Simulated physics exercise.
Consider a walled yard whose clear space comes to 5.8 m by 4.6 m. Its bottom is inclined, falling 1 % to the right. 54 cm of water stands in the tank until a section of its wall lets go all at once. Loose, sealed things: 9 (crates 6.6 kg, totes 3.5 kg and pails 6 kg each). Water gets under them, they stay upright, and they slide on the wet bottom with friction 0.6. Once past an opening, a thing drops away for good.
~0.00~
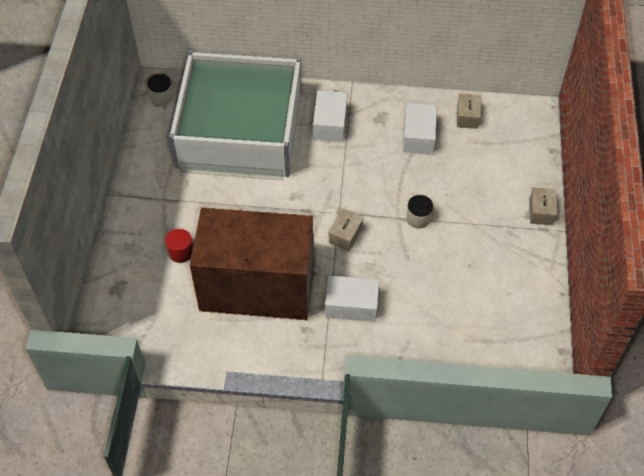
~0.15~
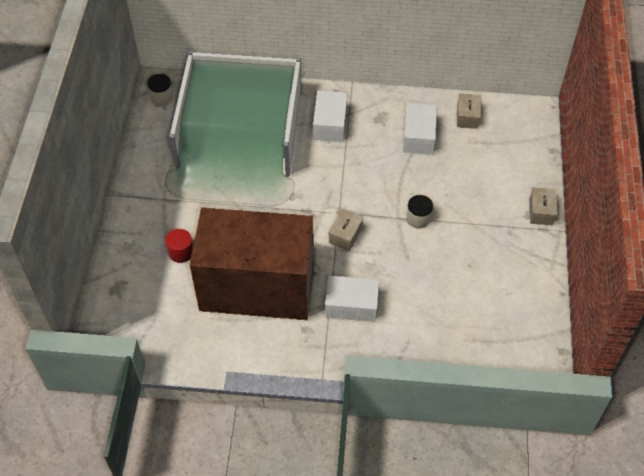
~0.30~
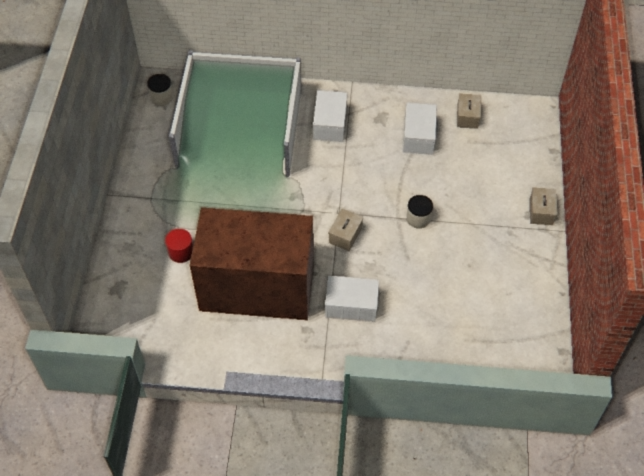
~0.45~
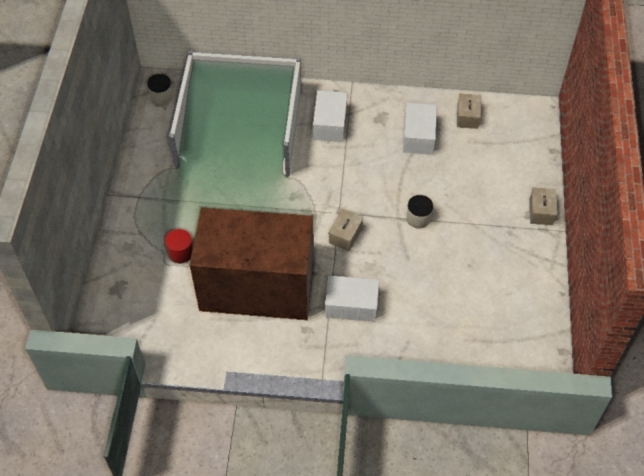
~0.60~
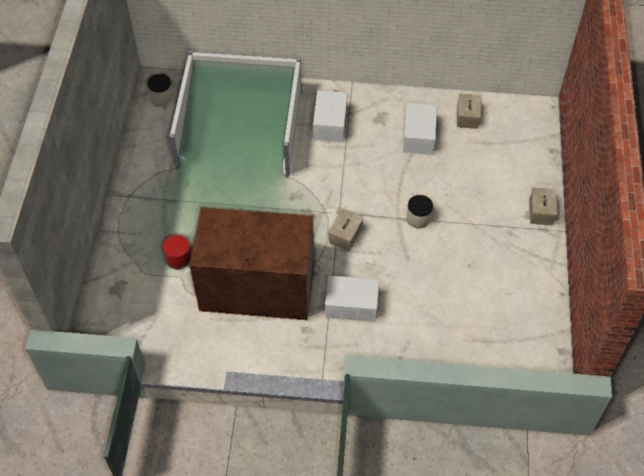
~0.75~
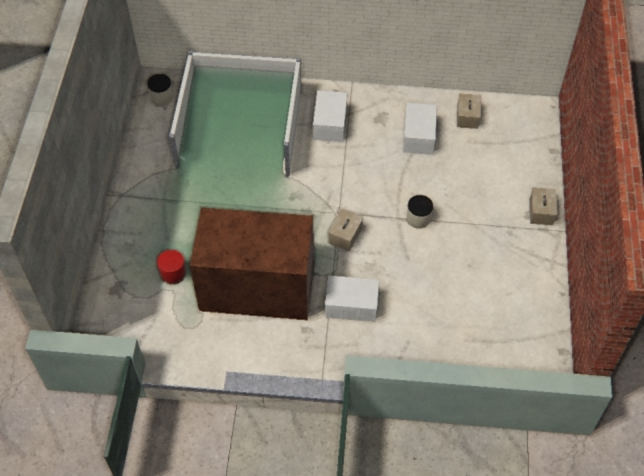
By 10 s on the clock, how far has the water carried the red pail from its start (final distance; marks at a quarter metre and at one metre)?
Long shift.
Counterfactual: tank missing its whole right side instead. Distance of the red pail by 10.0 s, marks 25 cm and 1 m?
In that case the red pail stays put.
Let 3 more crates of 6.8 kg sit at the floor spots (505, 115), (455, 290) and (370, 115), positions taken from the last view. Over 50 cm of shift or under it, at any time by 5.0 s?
In sequence: Stays within; goes beyond; stays within.
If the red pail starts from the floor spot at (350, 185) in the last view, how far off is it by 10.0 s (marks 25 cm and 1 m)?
From that spot, it remains nearly still.
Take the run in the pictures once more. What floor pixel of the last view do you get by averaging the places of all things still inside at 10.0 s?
At about (365, 144).
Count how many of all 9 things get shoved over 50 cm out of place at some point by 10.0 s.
Result: 6.
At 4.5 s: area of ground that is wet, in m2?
23 m2.
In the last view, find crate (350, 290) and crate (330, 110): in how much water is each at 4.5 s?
First about 2 cm, second about 0 cm.
After 2.0 s the red pail is near (137, 337), 1.4 m from its start, afloat; 0 of 9 are out; 1 afloat.
After 4.5 s the red pail has gone out; 1 of 9 are out; 1 afloat.
After 7.0 s the red pail has gone out; 1 of 9 are out; 3 afloat.
After 10.0 s the red pail has gone out; 1 of 9 are out; 4 afloat.
